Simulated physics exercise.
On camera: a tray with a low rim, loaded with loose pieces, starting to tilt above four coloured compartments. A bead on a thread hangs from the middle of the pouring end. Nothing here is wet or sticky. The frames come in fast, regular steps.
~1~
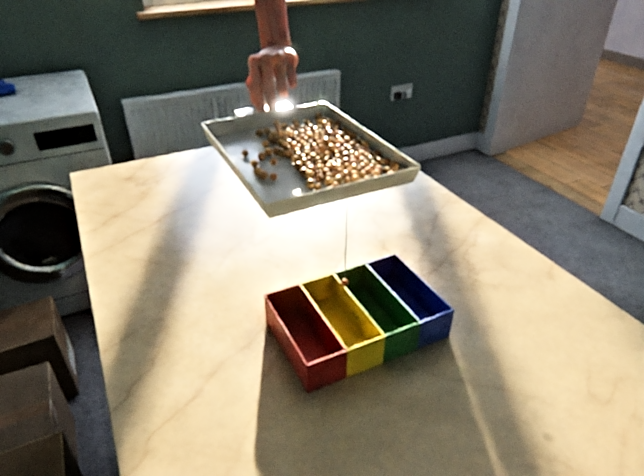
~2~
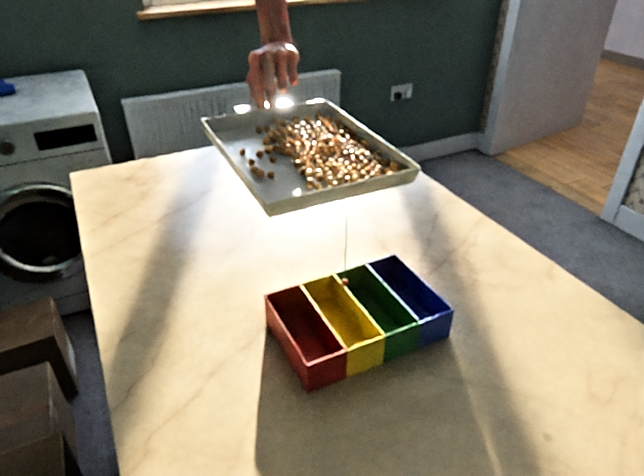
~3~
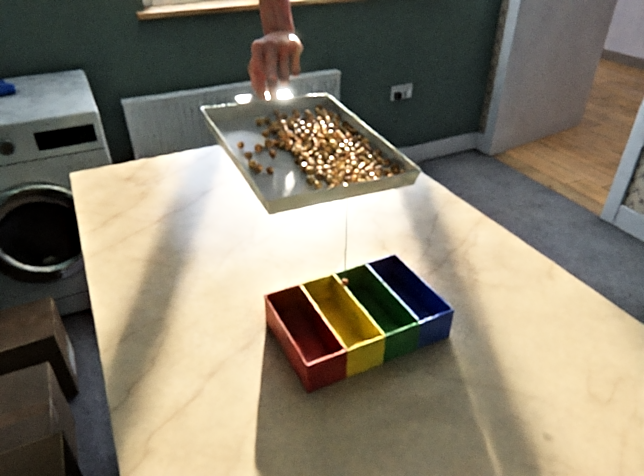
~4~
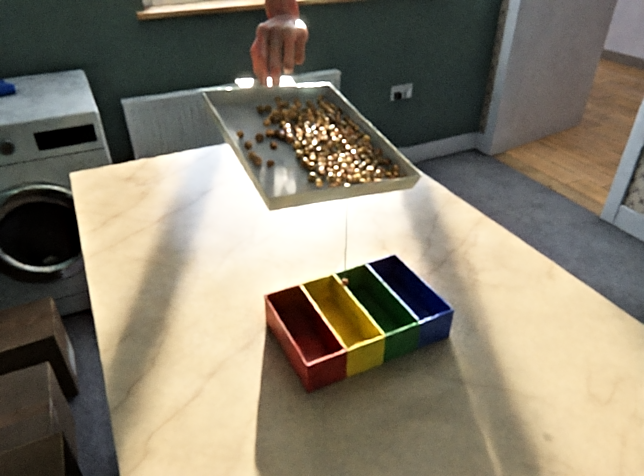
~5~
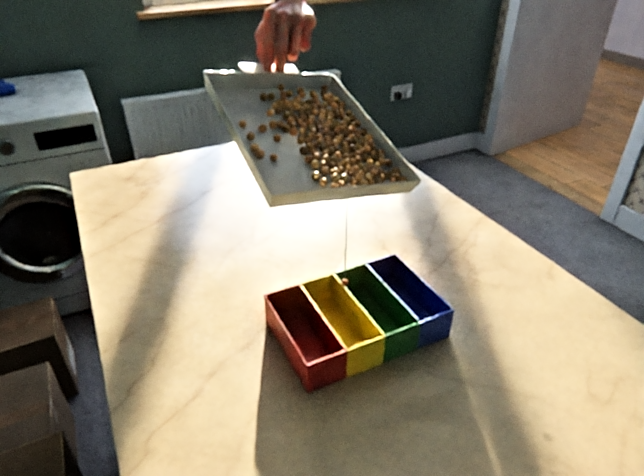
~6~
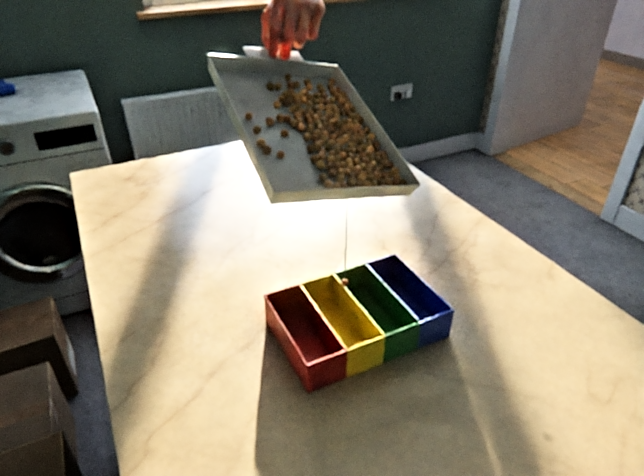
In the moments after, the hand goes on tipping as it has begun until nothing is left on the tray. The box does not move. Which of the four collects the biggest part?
Most goes to the blue cell.
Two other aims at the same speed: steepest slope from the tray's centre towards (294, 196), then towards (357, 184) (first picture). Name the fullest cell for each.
At the first place the red one, at the second the blue cell.
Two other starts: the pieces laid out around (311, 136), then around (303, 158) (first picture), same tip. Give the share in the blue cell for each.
In turn 60 and 60 in a hundred.
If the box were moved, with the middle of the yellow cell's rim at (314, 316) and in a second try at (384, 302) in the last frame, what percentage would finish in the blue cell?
In turn 10 and 20 in a hundred.
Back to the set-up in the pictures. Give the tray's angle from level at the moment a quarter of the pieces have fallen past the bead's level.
Roughly 90°.
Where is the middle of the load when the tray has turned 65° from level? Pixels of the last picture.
Around (382, 162).
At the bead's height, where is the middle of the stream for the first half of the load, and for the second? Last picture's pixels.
First near (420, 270), later near (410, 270).
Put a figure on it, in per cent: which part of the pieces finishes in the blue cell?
About 60 per cent.
Soon, tray tipped steeply; nearly all on the tray; a stray few falling or outside the box.
A while on, tray tipped past a quarter turn; a small part on the tray; about a third in the blue cell; a stray few in the green cell; about half falling or outside the box.
Towards the end, tray tipped past a quarter turn; about half in the blue cell; a small part in the green cell; about a third falling or outside the box.
Finally, tray tipped past a quarter turn; about half in the blue cell; a small part in the green cell; none in the red cell; none in the yellow cell; about a third outside the box.
